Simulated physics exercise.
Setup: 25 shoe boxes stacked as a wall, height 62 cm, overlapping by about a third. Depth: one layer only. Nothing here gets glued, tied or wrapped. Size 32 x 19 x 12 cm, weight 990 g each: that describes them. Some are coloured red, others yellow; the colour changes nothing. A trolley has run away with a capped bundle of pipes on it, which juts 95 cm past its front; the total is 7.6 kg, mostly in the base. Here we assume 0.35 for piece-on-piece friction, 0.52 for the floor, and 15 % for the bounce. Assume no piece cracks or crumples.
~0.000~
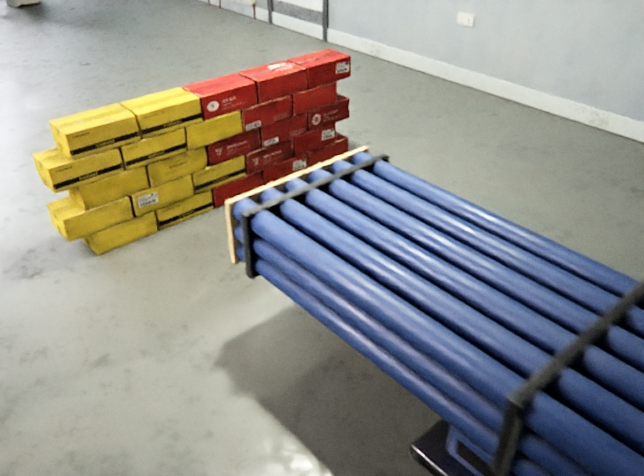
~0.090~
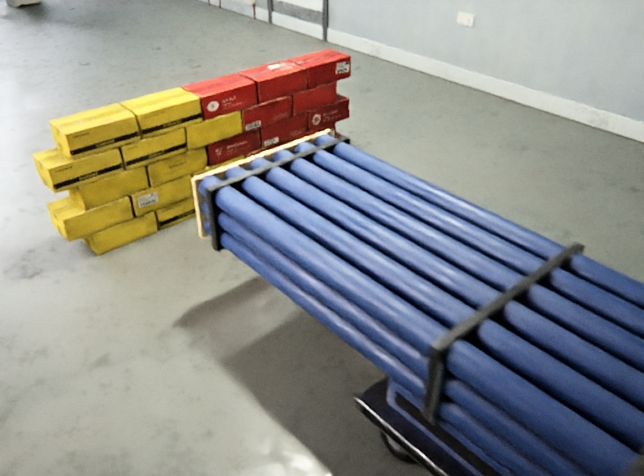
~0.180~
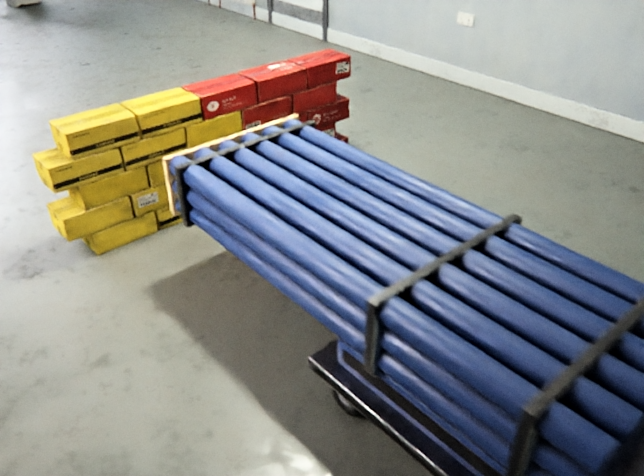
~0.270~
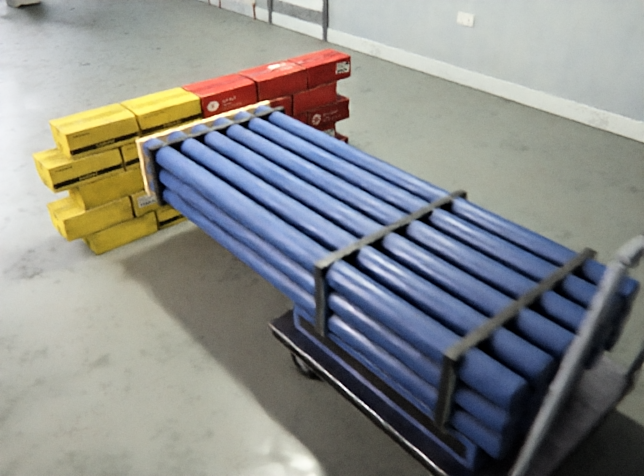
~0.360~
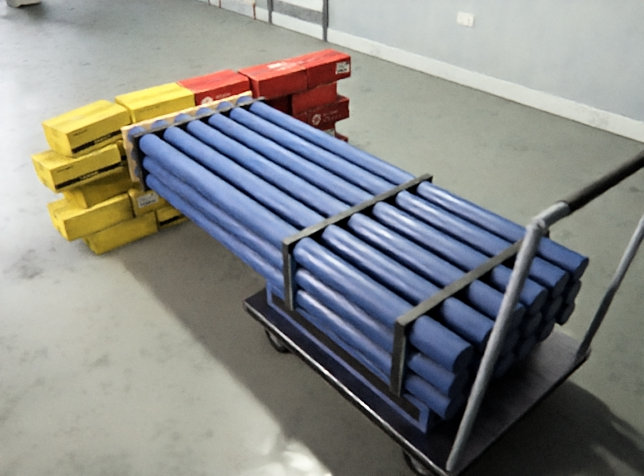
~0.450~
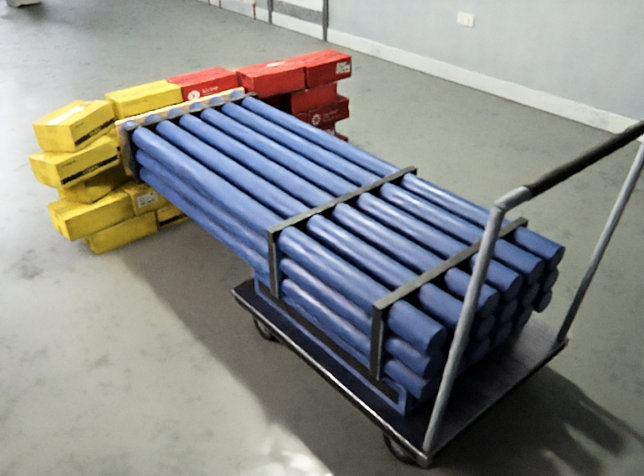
In a room with a grey floor, a flatbed trolley carrying a strapped bundle of blue tubes moves toward a low wall of yellow and red boxes, then its front end pushes into the wall, shifting and tilting several upper boxes.
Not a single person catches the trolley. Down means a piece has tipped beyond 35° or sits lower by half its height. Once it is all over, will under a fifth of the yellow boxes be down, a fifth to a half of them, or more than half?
More than half.
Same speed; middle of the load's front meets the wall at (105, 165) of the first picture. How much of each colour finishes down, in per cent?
Result - red: 0 %; yellow: 70 %.
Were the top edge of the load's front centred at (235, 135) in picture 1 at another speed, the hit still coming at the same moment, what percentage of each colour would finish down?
Red 0%, yellow 0%.
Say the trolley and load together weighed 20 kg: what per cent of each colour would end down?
You'd get red at 30 and yellow at 80 per cent down.
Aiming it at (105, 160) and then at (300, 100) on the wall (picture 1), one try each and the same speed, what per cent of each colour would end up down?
First try then second: Red 0 and 80, yellow 70 and 20 per cent.
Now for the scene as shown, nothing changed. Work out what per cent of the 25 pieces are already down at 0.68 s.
40 per cent.
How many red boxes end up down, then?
Colour red - count down 4.
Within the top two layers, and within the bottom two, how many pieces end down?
8 and 0.
Around 0.52 s, load 18 cm past the wall's line, still rolling; none of the 12 yellow boxes down (0 of 25 in all colours); top yellow box tipped 12°.
Around 0.68 s, load 29 cm past the wall's line, still rolling; 7 of the 12 yellow boxes down (10 of 25 in all colours); top yellow box tipped 43°, 22 cm lower.
Around 0.90 s, load 43 cm past the wall's line, still rolling; 7 of the 12 yellow boxes down (11 of 25 in all colours); top yellow box on its side.
Around 1.32 s, load 68 cm past the wall's line, still rolling; 7 of the 12 yellow boxes down (11 of 25 in all colours); top yellow box on its side.
Finally (2.4 s), load 98 cm past the wall's line, stopped; 7 of the 12 yellow boxes down (11 of 25 in all colours); top yellow box on its side; top red box unmoved. That is 58 per cent. Seen by the last camera, middles, top yellow box near (88, 140), top red box near (320, 68).
